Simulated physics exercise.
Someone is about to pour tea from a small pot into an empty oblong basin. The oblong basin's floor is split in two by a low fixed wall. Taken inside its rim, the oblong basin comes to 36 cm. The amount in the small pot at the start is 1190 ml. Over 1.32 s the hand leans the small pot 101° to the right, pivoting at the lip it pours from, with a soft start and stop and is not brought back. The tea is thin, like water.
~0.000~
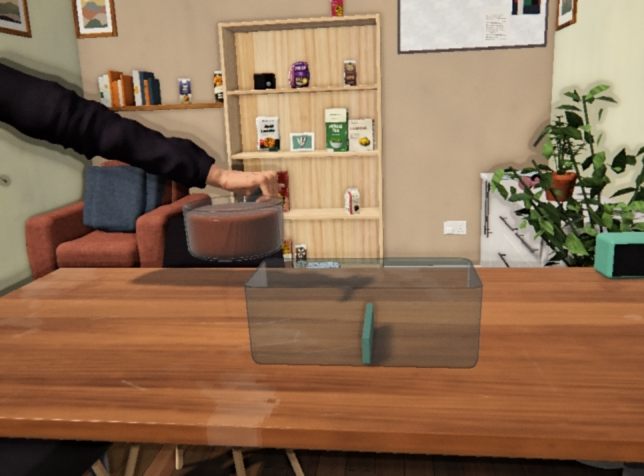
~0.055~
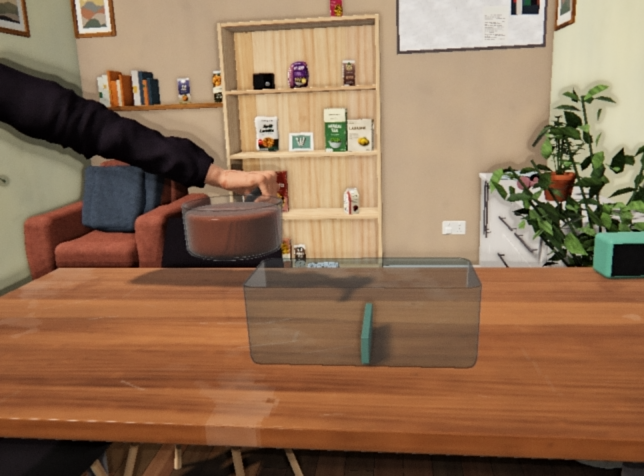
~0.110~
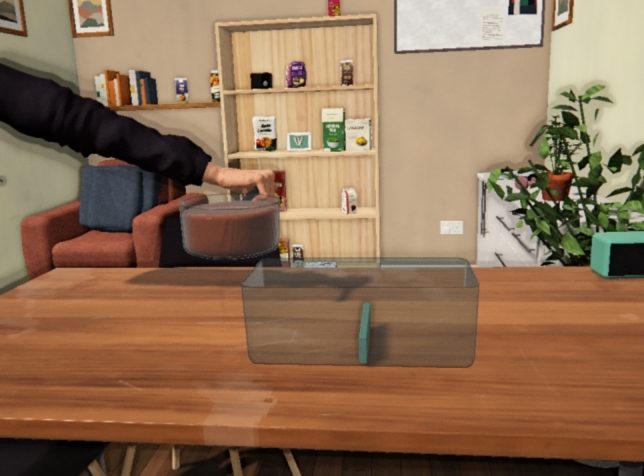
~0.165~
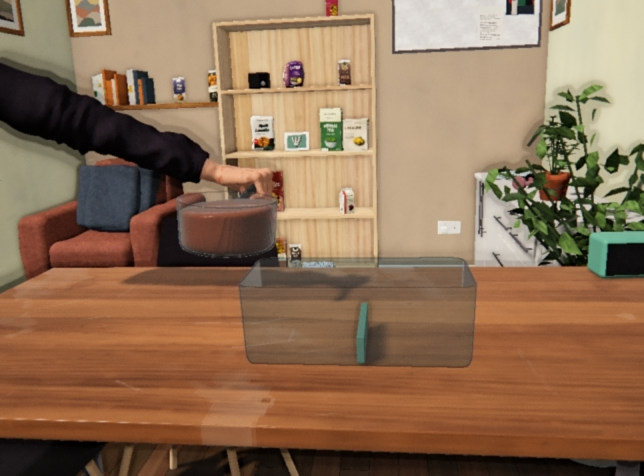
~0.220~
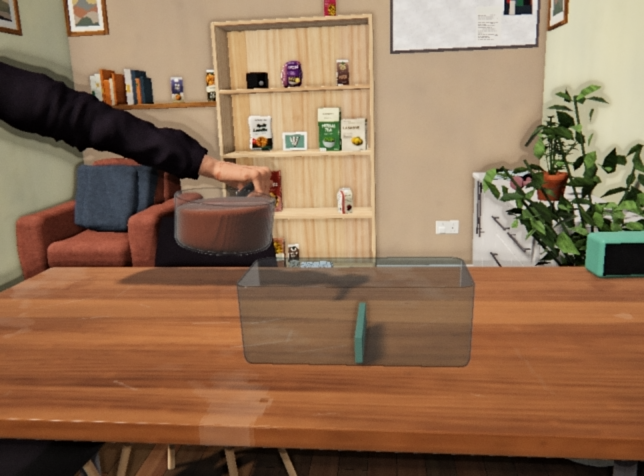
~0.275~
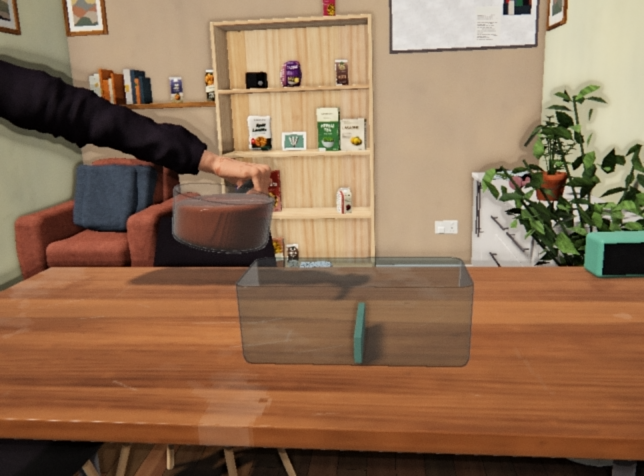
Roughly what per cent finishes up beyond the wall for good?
Roughly 30 per cent.
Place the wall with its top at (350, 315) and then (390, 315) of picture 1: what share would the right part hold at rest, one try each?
60 then 5 %.
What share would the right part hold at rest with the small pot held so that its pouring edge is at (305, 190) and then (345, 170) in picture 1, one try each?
Respectively 75 and 85 %.
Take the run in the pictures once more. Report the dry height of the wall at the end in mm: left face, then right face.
About 14 mm left, about 30 mm right.
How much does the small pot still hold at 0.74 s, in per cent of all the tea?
Near 62 in a hundred.
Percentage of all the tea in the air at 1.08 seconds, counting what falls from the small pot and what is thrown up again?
Estimate: About 14 in a hundred.
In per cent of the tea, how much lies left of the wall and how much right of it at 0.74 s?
Left roughly 10, right roughly 0.
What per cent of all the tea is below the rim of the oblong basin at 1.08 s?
Close to 74 in a hundred.
By 0.74 s the tilt is 60° and 61 per cent is still to pour, 10 is left of the wall and 0 right of it.
By 1.08 s the tilt is 93° and 13 per cent is still to pour, 46 is left of the wall and 27 right of it.
By 1.43 s the tilt is 101° and 1 per cent is still to pour, 68 is left of the wall and 29 right of it.
By 1.82 s the tilt is 101° and 0 per cent is still to pour, 69 is left of the wall and 30 right of it.
At rest 69 per cent lies left of the wall, 30 right of it and 1 outside.
